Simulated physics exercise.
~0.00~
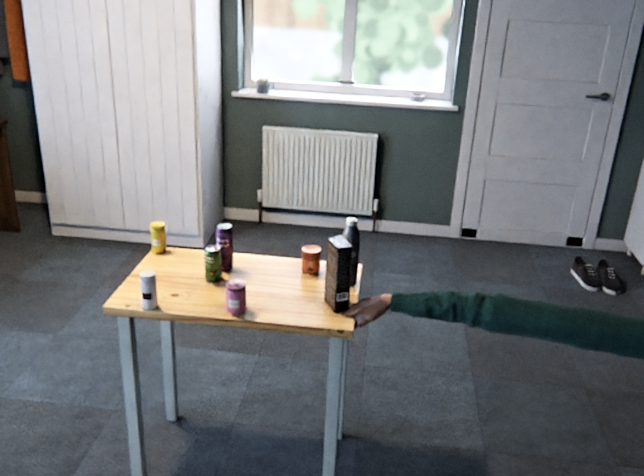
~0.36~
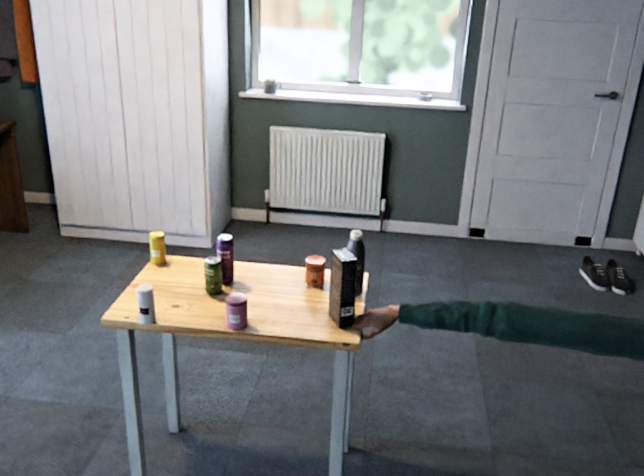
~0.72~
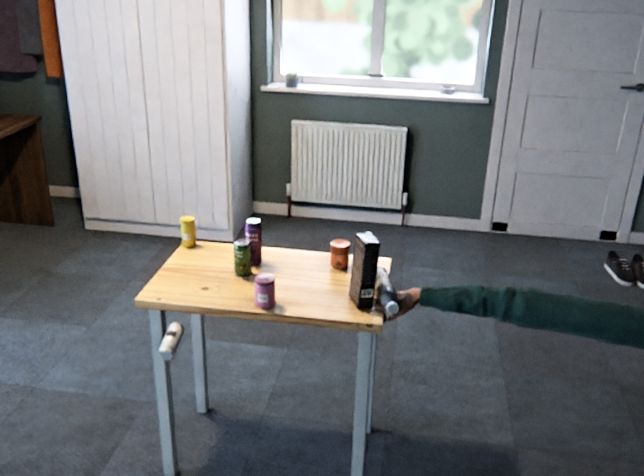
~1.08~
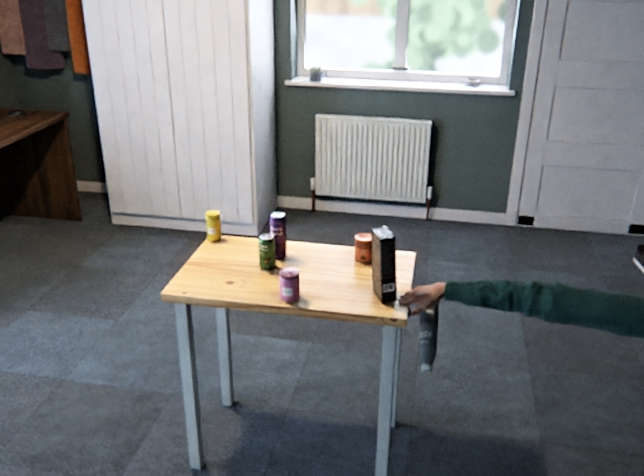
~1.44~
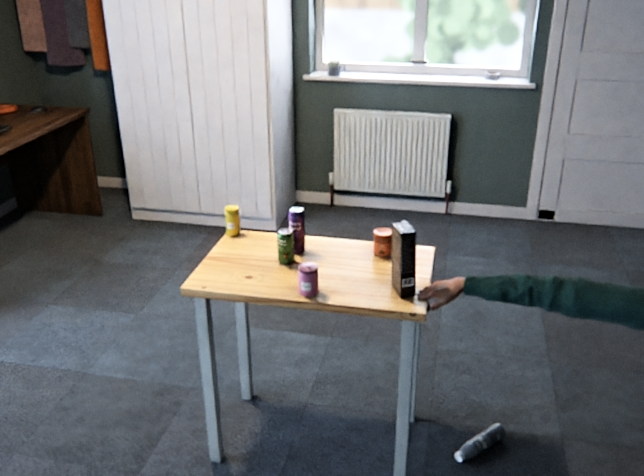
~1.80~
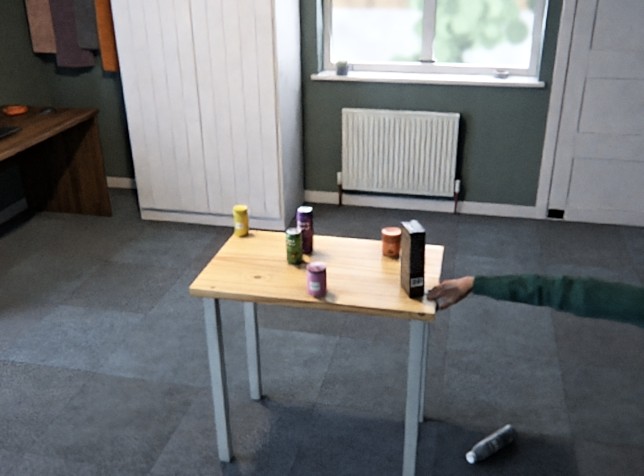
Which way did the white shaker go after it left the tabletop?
The white shaker went down, dropping past the left side of the table towards the floor.
